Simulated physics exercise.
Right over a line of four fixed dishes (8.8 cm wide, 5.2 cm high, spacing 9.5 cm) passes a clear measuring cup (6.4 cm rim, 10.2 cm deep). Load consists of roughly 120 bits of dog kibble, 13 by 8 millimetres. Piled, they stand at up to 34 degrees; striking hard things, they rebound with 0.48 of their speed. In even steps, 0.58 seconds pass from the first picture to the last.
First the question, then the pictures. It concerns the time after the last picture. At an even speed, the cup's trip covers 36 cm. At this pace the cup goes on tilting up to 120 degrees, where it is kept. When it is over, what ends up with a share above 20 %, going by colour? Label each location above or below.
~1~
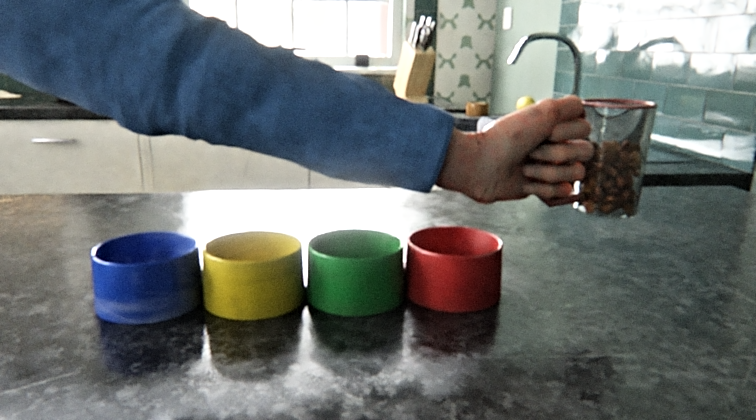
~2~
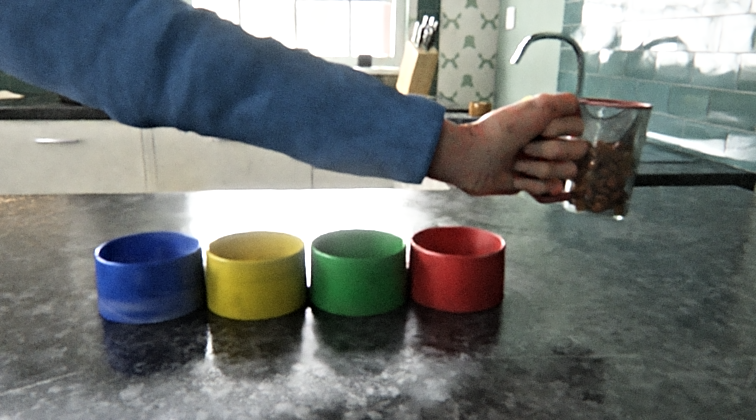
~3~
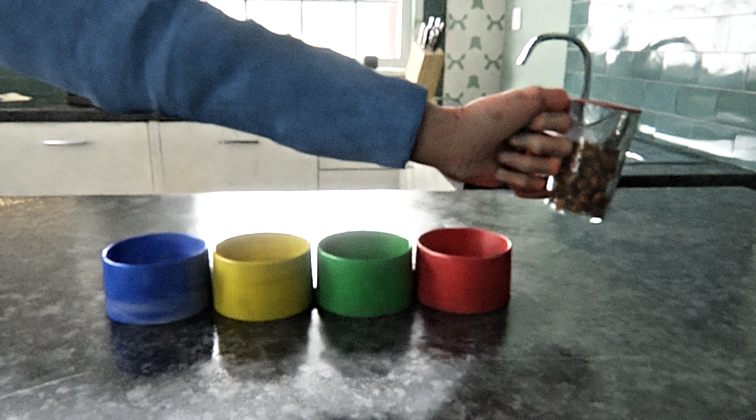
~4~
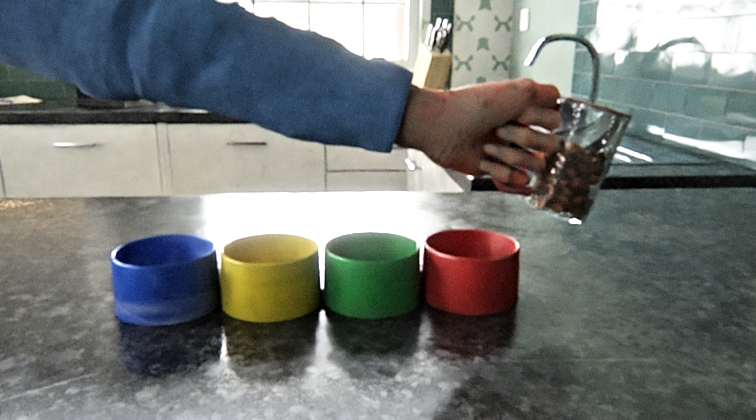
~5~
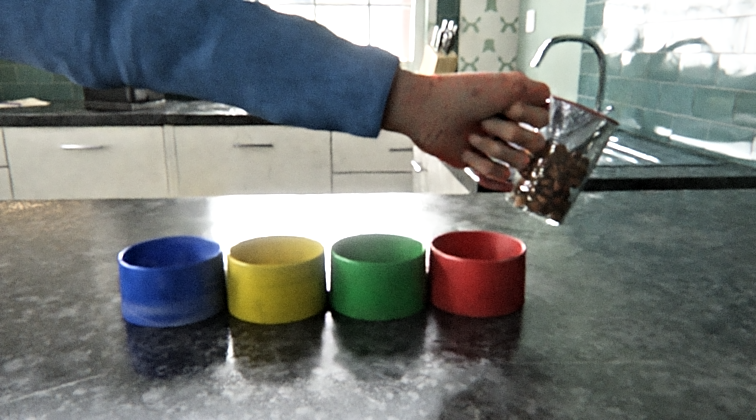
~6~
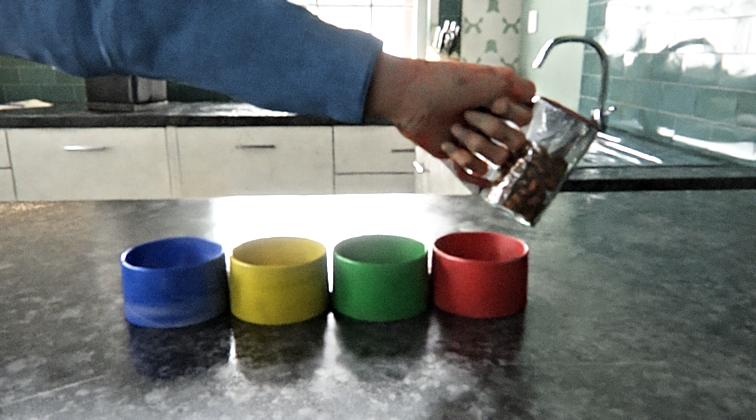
Labels - red dish: Below, blue dish: Below, green dish: Below, yellow dish: Above, counter: Below.
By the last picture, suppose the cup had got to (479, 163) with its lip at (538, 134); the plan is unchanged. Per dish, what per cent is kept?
Then red 0, blue 0, green 10, and yellow 80.
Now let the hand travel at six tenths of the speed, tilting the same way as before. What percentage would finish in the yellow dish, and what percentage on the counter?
Yellow 0, counter 10.
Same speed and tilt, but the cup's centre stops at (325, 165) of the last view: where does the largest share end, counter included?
That'd be green, it takes the most.
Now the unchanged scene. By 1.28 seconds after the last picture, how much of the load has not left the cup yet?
Close to 100 % of the load.
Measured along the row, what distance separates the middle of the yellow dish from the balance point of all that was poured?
I'd say about 2 cm, heading up the x axis.
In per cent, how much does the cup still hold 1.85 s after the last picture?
About 40 percent of the load.
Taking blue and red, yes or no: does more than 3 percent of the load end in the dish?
Dish blue: It misses. Dish red: It misses.
Then, 0.77 s after the last picture, tilt 72 degrees; cup holds 100 %.
Then, 1.28 s after the last picture, tilt 100 degrees; cup holds 100 %.
Then, 1.85 s after the last picture, tilt 120 degrees; cup holds 40 %, green 5 %, yellow 55 %.
In the end, red 0 %, blue 0 %, green 10 %, yellow 85 %, counter 5 %.
